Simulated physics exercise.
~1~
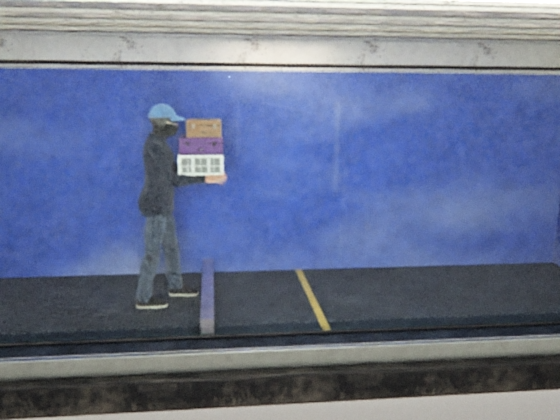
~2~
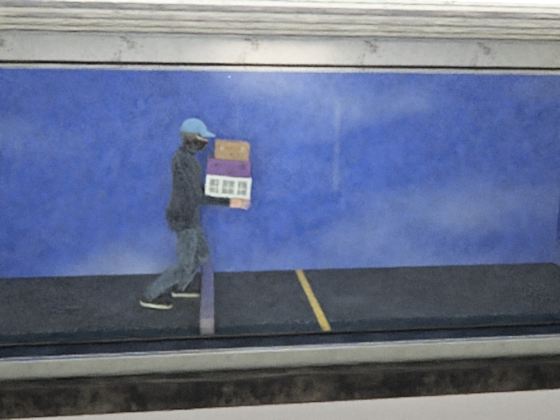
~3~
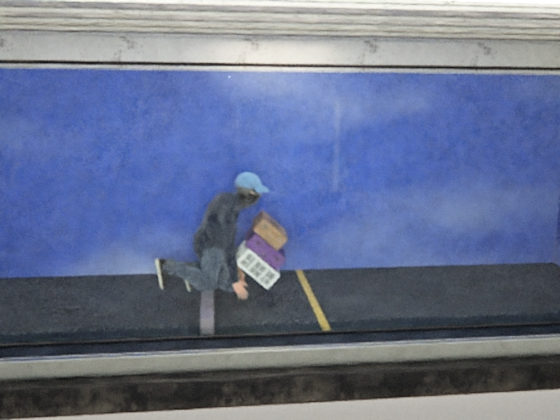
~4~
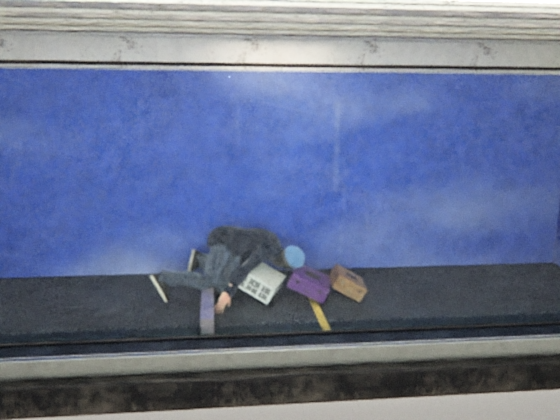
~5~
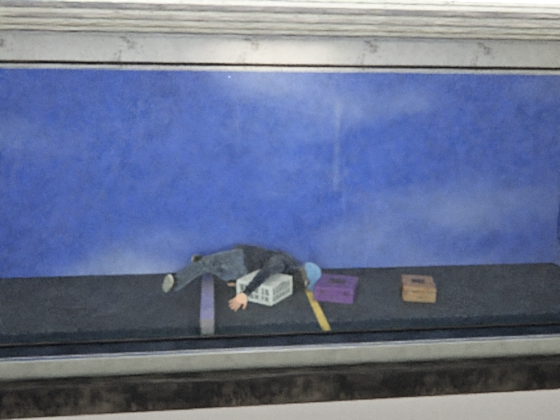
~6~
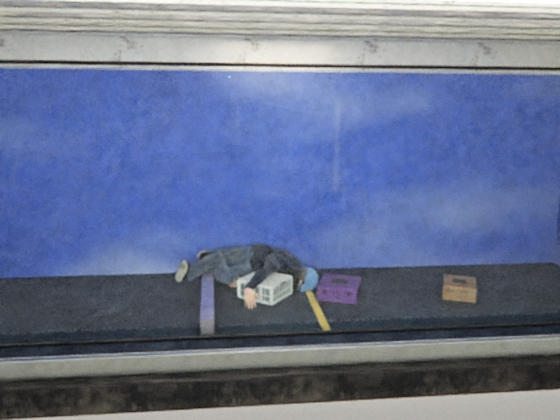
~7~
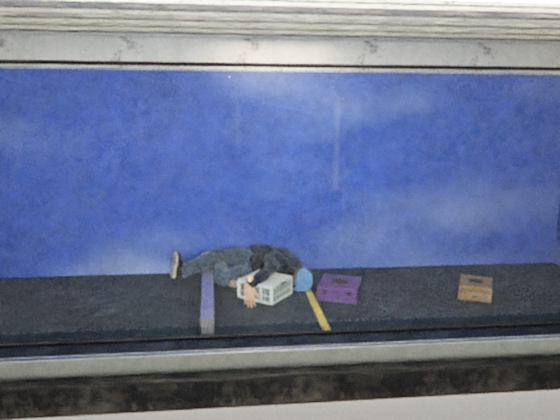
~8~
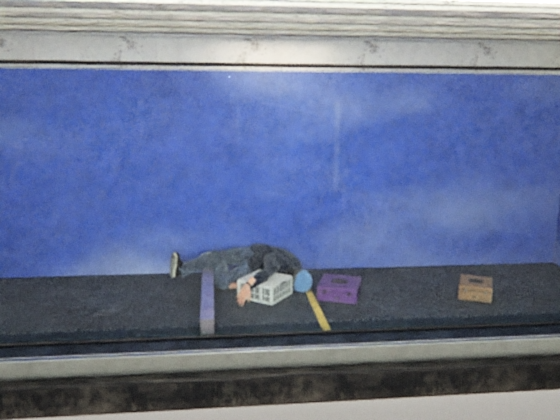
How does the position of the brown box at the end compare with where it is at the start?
At the start the brown box is on top of the stack held by the figure, left of centre. By the end it rests on the dark floor far to the right, well past the yellow line.
